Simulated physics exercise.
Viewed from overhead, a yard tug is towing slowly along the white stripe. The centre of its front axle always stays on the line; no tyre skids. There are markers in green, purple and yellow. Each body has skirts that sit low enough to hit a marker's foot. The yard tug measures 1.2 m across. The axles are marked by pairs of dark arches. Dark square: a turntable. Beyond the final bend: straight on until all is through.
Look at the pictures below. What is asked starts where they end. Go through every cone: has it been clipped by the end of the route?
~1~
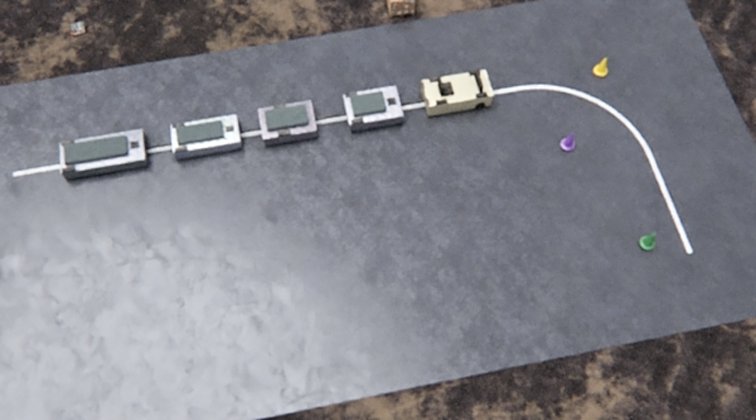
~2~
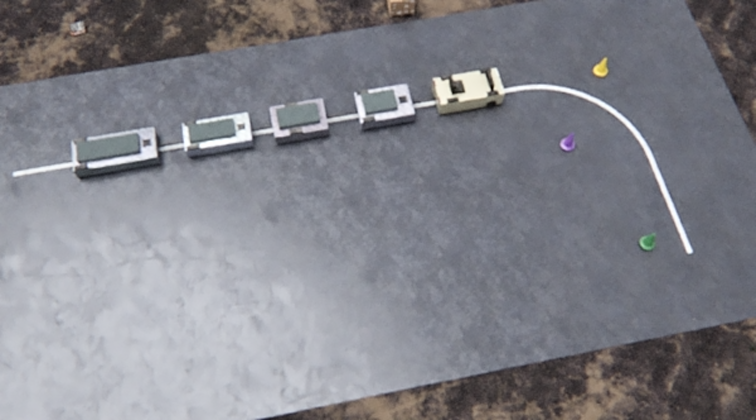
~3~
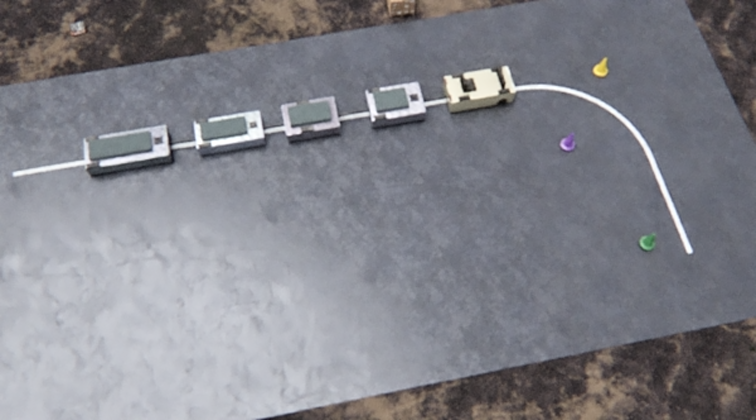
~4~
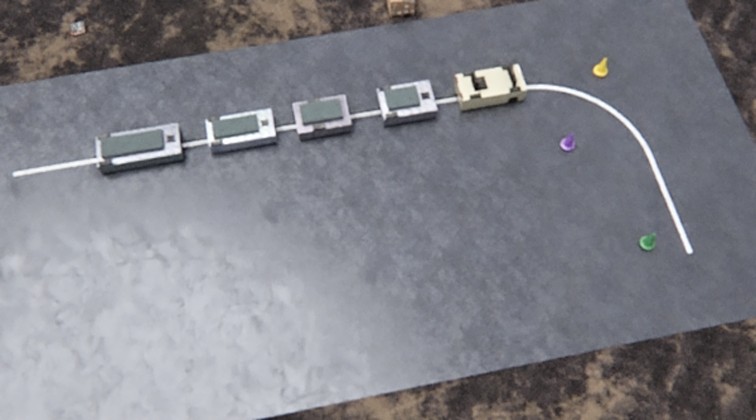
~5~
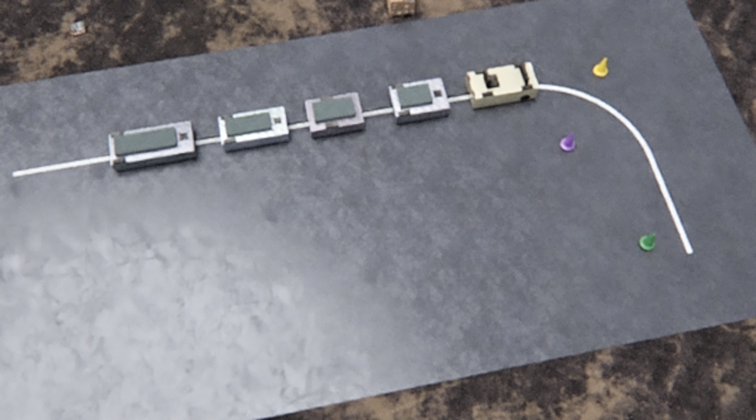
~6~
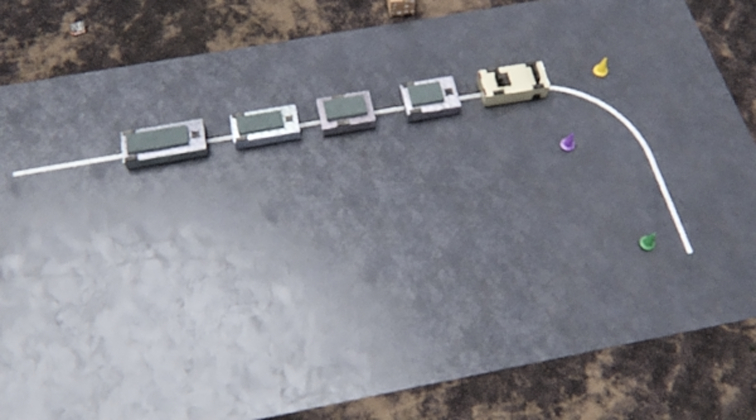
Green: Yes; purple: Yes; yellow: No.
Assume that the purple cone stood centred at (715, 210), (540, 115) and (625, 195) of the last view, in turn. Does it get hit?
Results in order - no collision, collision, collision.
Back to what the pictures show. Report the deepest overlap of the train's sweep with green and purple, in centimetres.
Results - green 15, purple 50.
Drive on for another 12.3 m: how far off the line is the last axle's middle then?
Axle-to-line distance: Approx. 10 cm.
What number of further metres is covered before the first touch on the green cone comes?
Contact happens once about 22.0 m more has been driven.
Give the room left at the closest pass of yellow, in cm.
Yellow 40.
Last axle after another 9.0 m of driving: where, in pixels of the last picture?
Near (347, 109).
After another 2.2 m, the last axle is at (188, 136) of the last picture, on the line; yellow has been passed with 40 cm to spare.
After another 16.4 m, the last axle is at (516, 103) of the last picture, 100 cm off the line; the fourth trailer has hit purple.
After another 22.2 m, the last axle is at (638, 185) of the last picture, 115 cm off the line; the fourth trailer has hit green.
After another 26.7 m, the last axle is at (707, 292) of the last picture, 30 cm off the line; 2 of 3 struck in all.
